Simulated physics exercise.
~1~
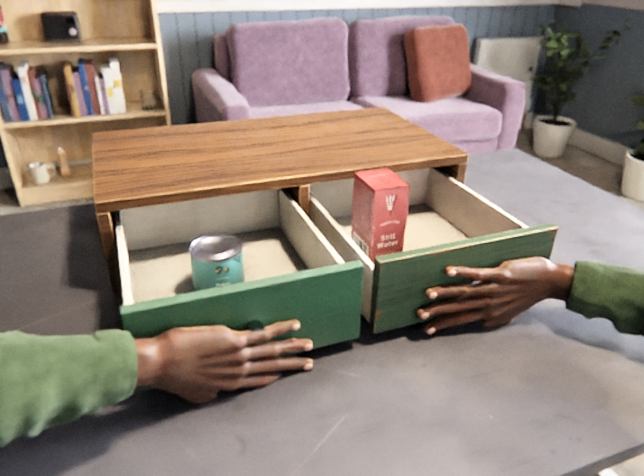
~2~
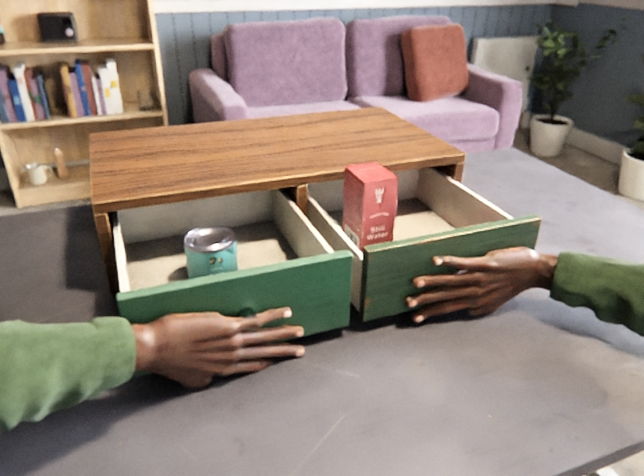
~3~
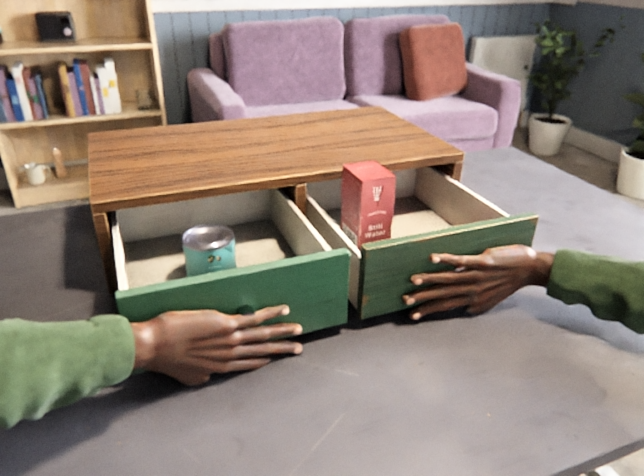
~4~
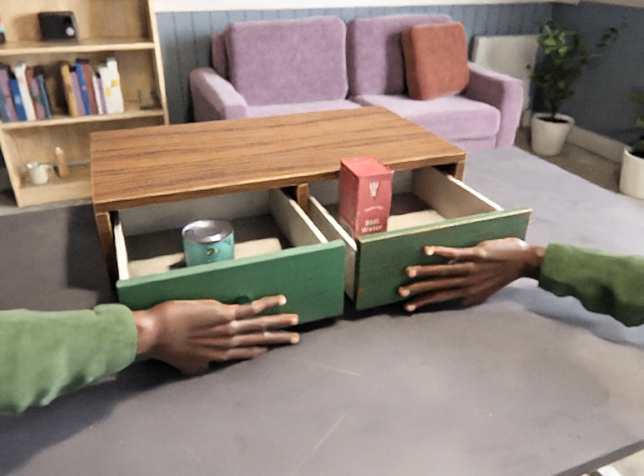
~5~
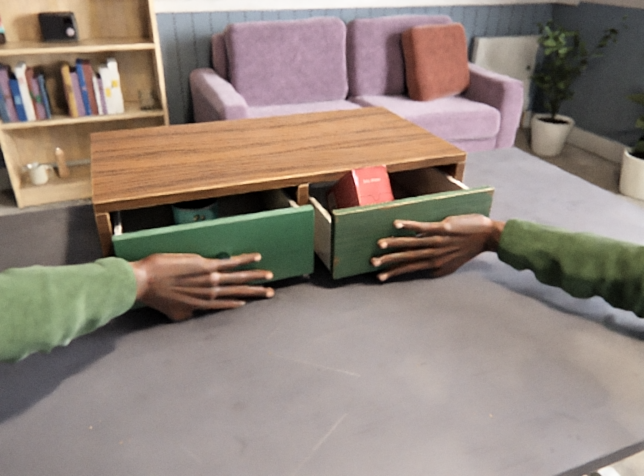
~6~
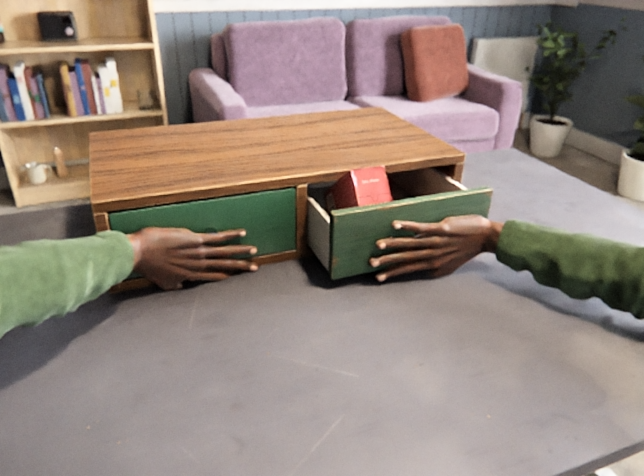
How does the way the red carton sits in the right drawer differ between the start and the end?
At the start the red carton stands upright in the drawer, and by the end it is leaning.
Living room, two hands pushing in a low wooden cabinet's green drawers, the left closing flush and the right staying ajar.
